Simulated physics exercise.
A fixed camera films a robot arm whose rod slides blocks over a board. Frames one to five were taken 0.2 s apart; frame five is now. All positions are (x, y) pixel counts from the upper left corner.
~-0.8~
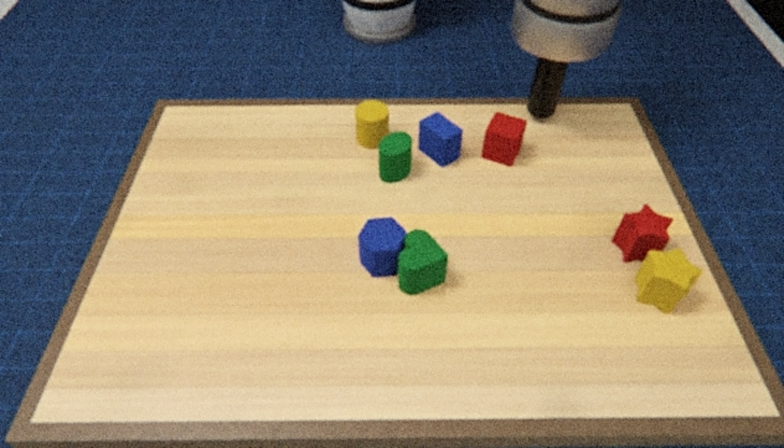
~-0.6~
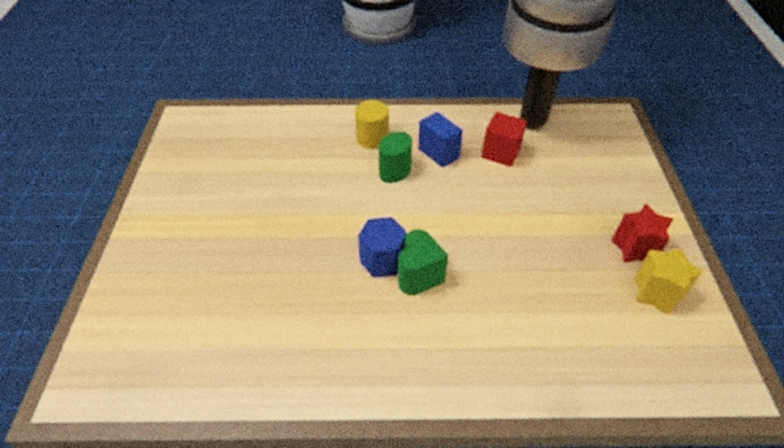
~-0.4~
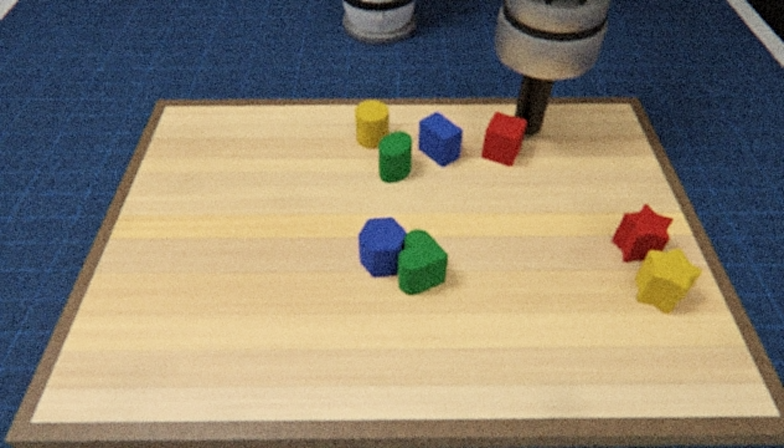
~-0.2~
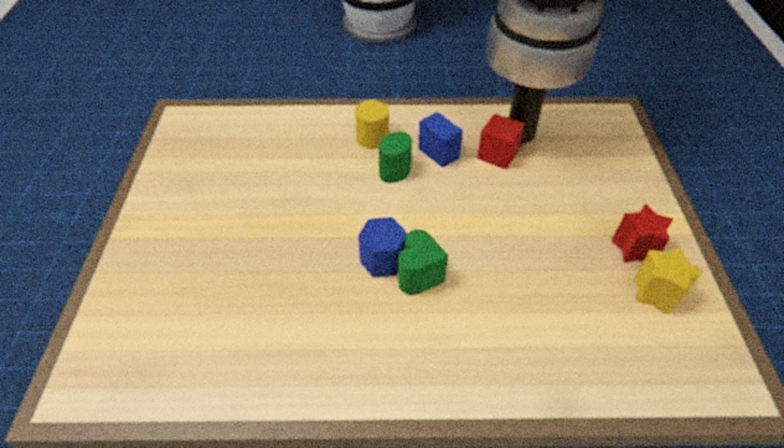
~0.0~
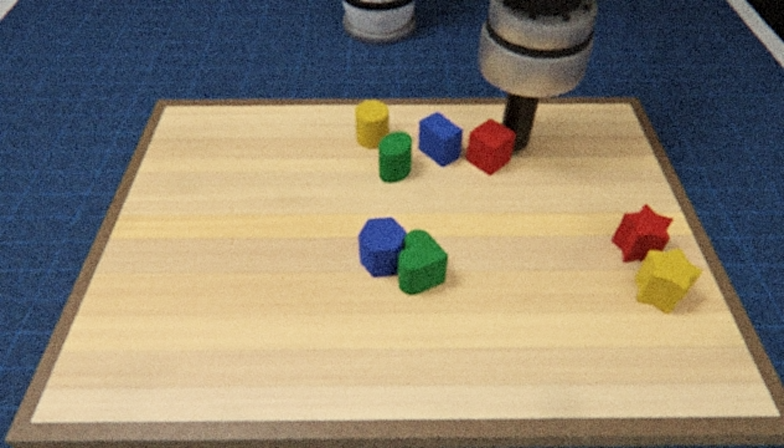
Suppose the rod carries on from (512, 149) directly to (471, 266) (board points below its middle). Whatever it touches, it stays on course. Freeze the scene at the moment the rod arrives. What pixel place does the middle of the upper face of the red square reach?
When the path ends, it will be at (474, 146).
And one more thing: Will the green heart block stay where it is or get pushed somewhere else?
By the last moment, the green heart block will still be in its place.
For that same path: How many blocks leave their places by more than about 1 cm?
This push will displace one block.
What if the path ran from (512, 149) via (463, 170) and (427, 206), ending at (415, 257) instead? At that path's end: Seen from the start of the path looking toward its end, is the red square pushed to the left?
No, it doesn't check out.
On the path given first. One third of the way, rod (502, 177); red square (474, 146), turned 60° clockwise.
Two thirds of the way, rod (488, 216); red square (474, 146), turned 65° clockwise.
At the end, rod (472, 260); green heart block not moved; red square (474, 146), turned 65° clockwise.
